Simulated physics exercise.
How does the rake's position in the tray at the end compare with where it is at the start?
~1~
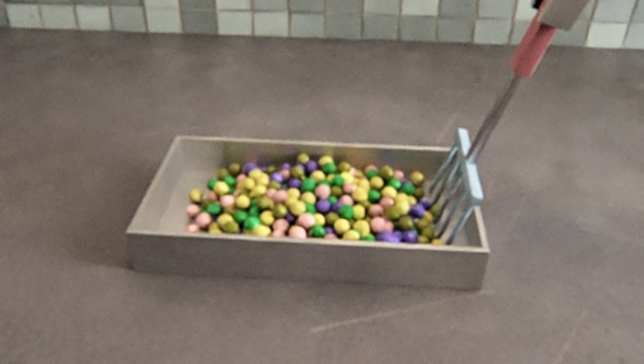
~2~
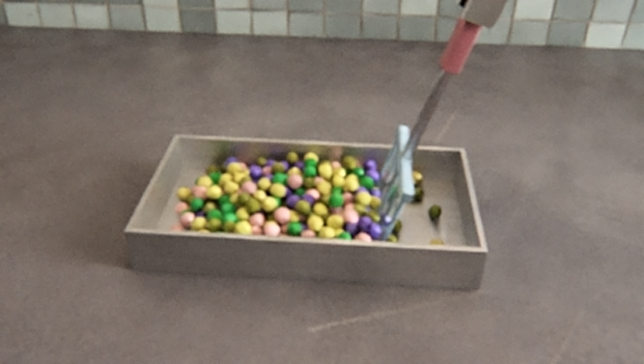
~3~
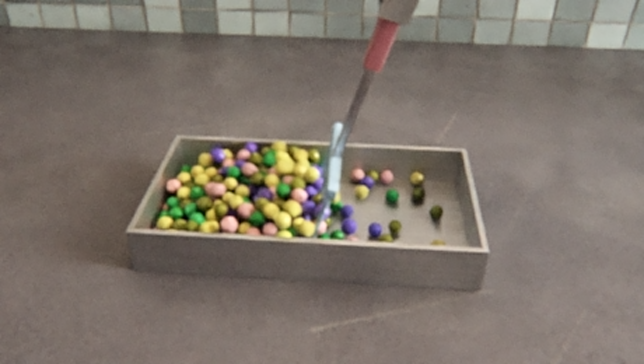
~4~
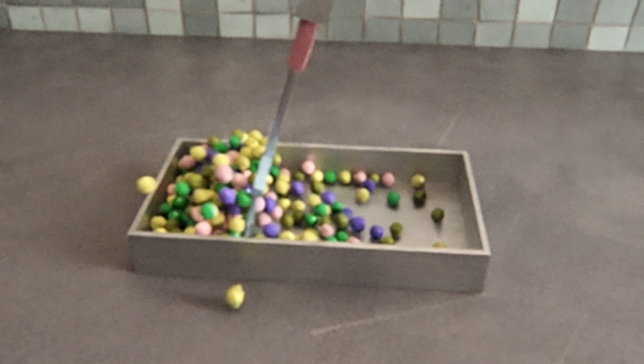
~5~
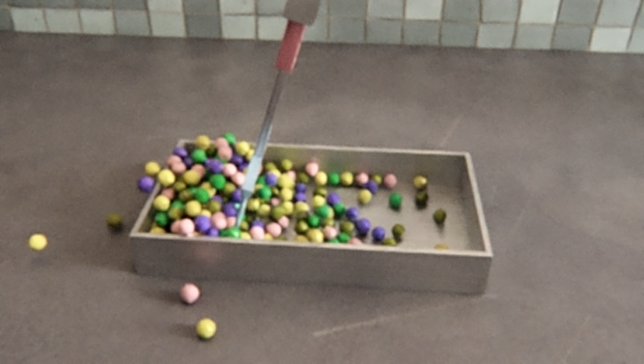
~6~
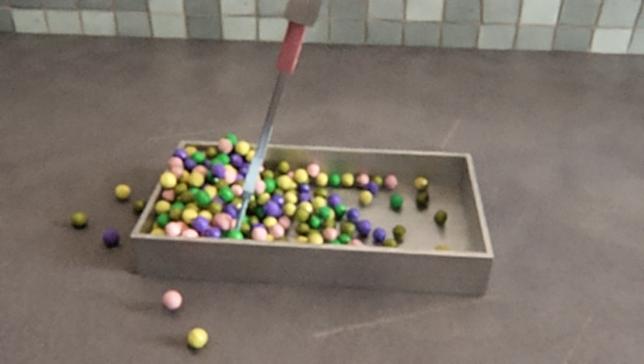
At the start the rake is at the right end of the tray, and by the end it stands well to the left, beside the sweets heaped at the left end.
